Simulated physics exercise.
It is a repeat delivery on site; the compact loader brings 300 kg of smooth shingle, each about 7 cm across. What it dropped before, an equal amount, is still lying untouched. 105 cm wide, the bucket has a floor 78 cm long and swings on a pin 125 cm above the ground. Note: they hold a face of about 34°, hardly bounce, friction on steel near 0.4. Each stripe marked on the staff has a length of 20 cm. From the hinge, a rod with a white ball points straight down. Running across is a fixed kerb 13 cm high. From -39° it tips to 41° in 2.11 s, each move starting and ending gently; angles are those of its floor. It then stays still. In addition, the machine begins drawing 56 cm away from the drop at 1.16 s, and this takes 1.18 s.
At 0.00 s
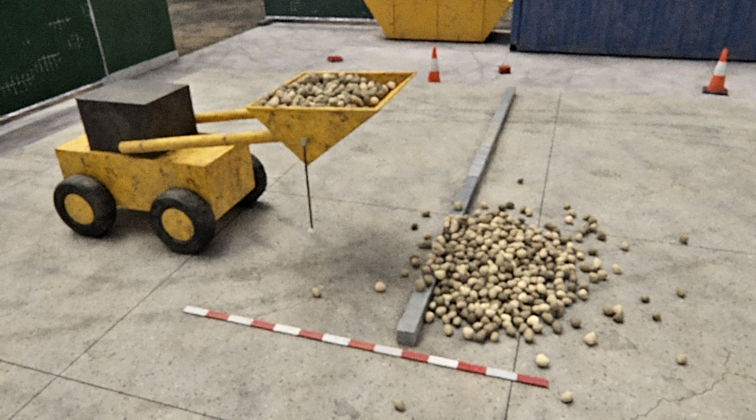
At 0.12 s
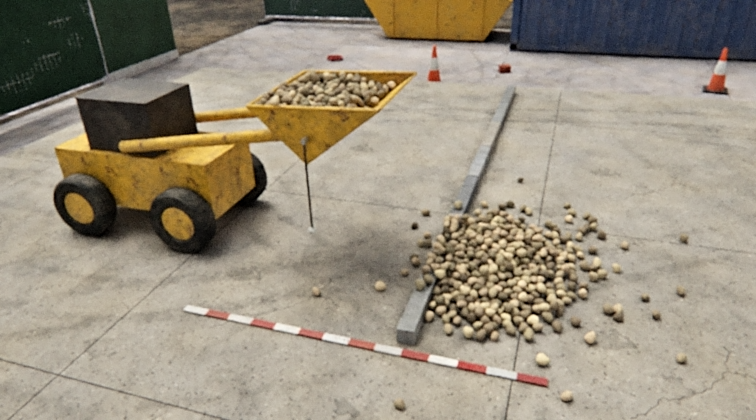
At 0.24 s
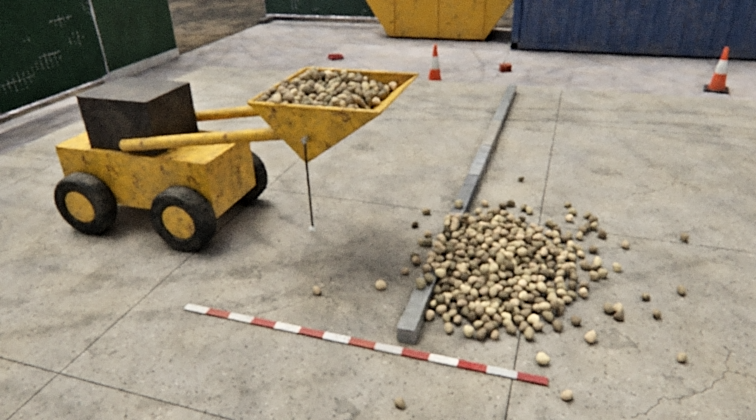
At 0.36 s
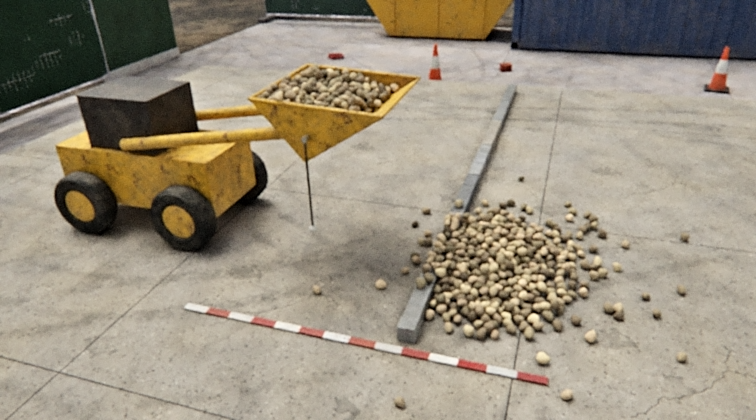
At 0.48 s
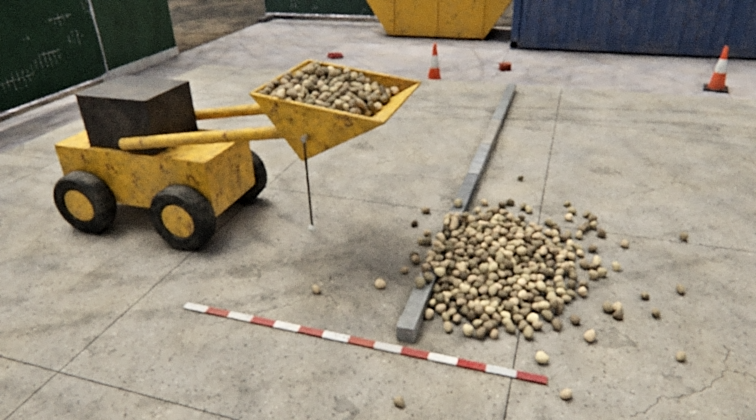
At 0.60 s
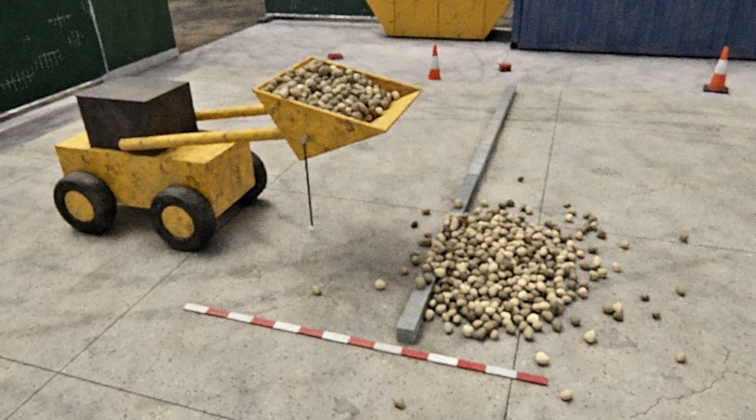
In a concrete yard, a yellow loader slowly tilts its raised bucket of stones forward.
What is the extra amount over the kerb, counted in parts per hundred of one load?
Close to 0 parts in a hundred.
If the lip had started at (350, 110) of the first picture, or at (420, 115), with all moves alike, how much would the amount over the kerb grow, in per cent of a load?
The first position would add some 0 per cent, the second some 20.
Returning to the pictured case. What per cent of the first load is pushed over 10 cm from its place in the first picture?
Roughly 0 percent.
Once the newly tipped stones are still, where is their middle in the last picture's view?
(387, 244).
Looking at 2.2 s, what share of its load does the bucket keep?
It holds some 0 percent.
After 1.6 s the floor is at 28°; in per cent of one load, 74 in the bucket, 32 on this side of the kerb, 94 over the kerb; the foremost stones are at (651, 286).
After 2.2 s the floor is at 41°; in per cent of one load, 0 in the bucket, 106 on this side of the kerb, 94 over the kerb; the foremost stones are at (651, 286).
After 2.8 s the floor is at 41°; in per cent of one load, 0 in the bucket, 106 on this side of the kerb, 94 over the kerb; the foremost stones are at (651, 286).
After 5.3 s the floor is at 41°; in per cent of one load, 0 in the bucket, 106 on this side of the kerb, 94 over the kerb; the foremost stones are at (651, 286). Net gain over the kerb, 0.
